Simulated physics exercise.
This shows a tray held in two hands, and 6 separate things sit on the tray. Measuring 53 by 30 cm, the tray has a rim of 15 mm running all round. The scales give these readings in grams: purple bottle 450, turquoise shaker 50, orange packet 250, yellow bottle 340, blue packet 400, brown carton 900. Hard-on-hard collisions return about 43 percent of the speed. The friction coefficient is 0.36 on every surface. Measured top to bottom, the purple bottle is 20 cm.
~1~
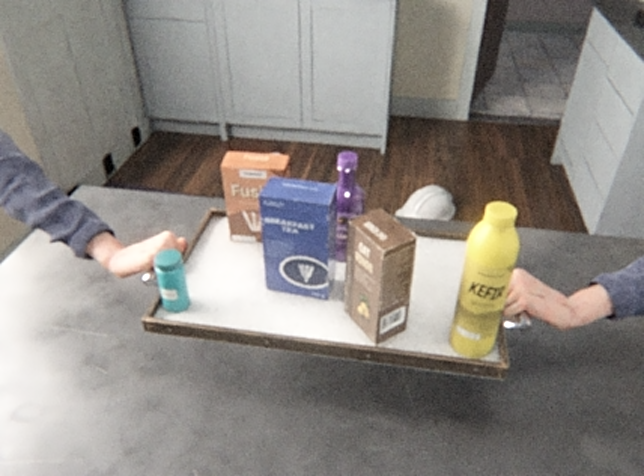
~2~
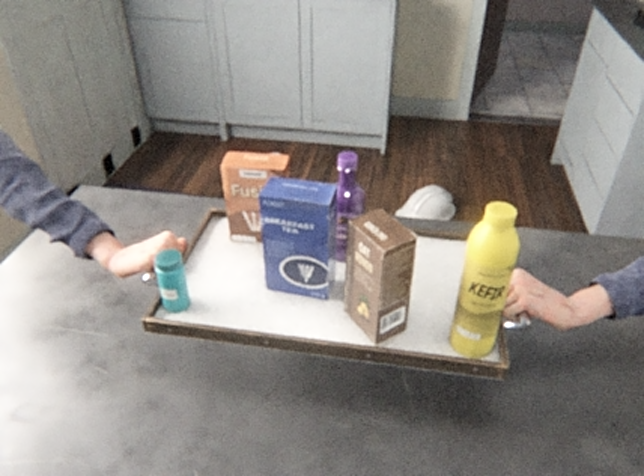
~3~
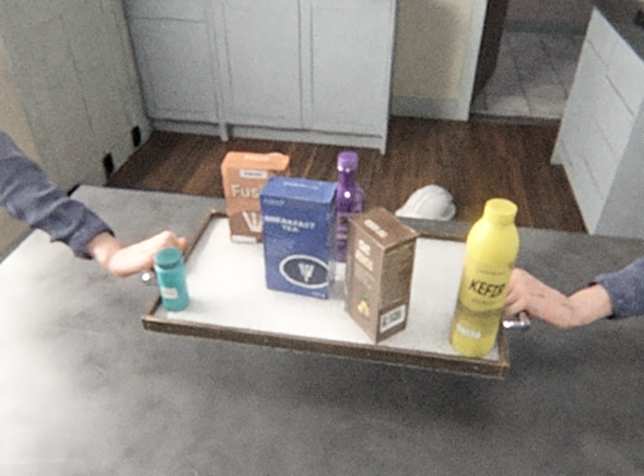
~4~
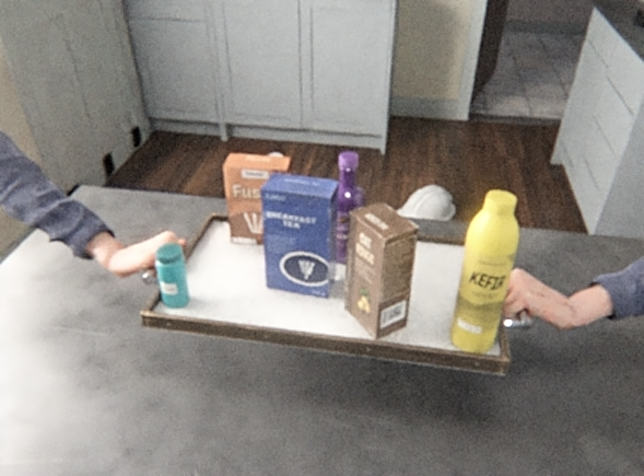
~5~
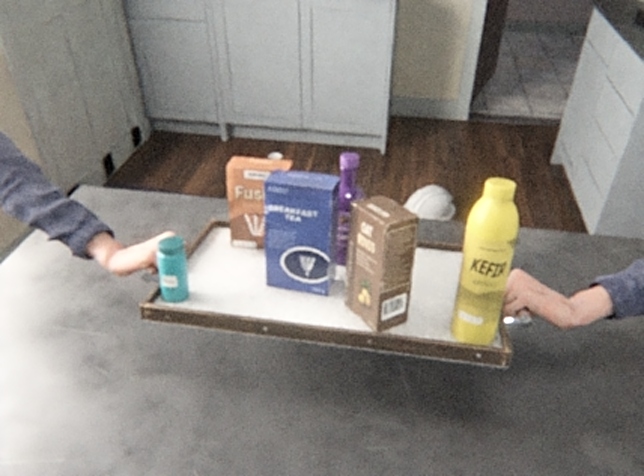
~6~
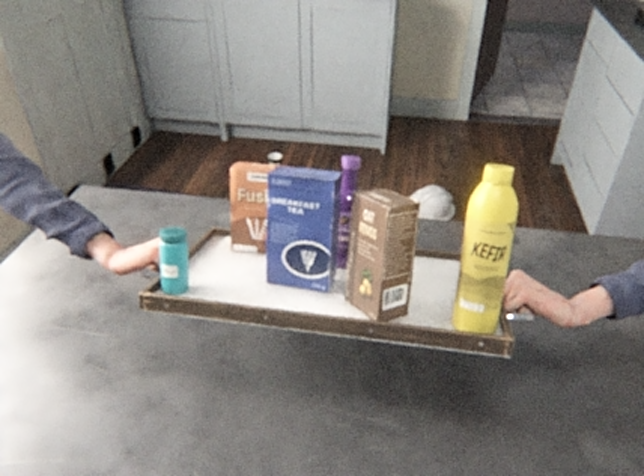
The clip shows two hands holding a tray with a turquoise shaker, orange and blue packets, a purple bottle, a brown carton and a yellow bottle; it starts level, then the hands gradually tilt its far edge down.
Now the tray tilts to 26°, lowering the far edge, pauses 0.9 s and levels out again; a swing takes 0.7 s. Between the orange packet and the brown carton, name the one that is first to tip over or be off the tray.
First.
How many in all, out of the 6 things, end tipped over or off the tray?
The count is 6.
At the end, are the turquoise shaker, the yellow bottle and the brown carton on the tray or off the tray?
Final state - the turquoise shaker ends out of bounds; the yellow bottle stays within bounds; the brown carton ends out of bounds.
Then, 0.50 s past the last view, tray tilted 26°, far edge down; purple bottle, orange packet and blue packet now off the tray; brown carton shifted 12 cm near (386, 230); yellow bottle on its side.
Then, 1.00 s past the last view, tray tilted 26°, far edge down; turquoise shaker and brown carton now off the tray; yellow bottle on its side.
Finally, off the tray, purple bottle, turquoise shaker, orange packet, blue packet and brown carton; on their side or leaning hard on the tray, yellow bottle. Final places as that camera would see them, orange packet near (205, 233), brown carton near (440, 258). Orange packet went 0.32 s after the last picture; brown carton went 0.78 s after the last picture.
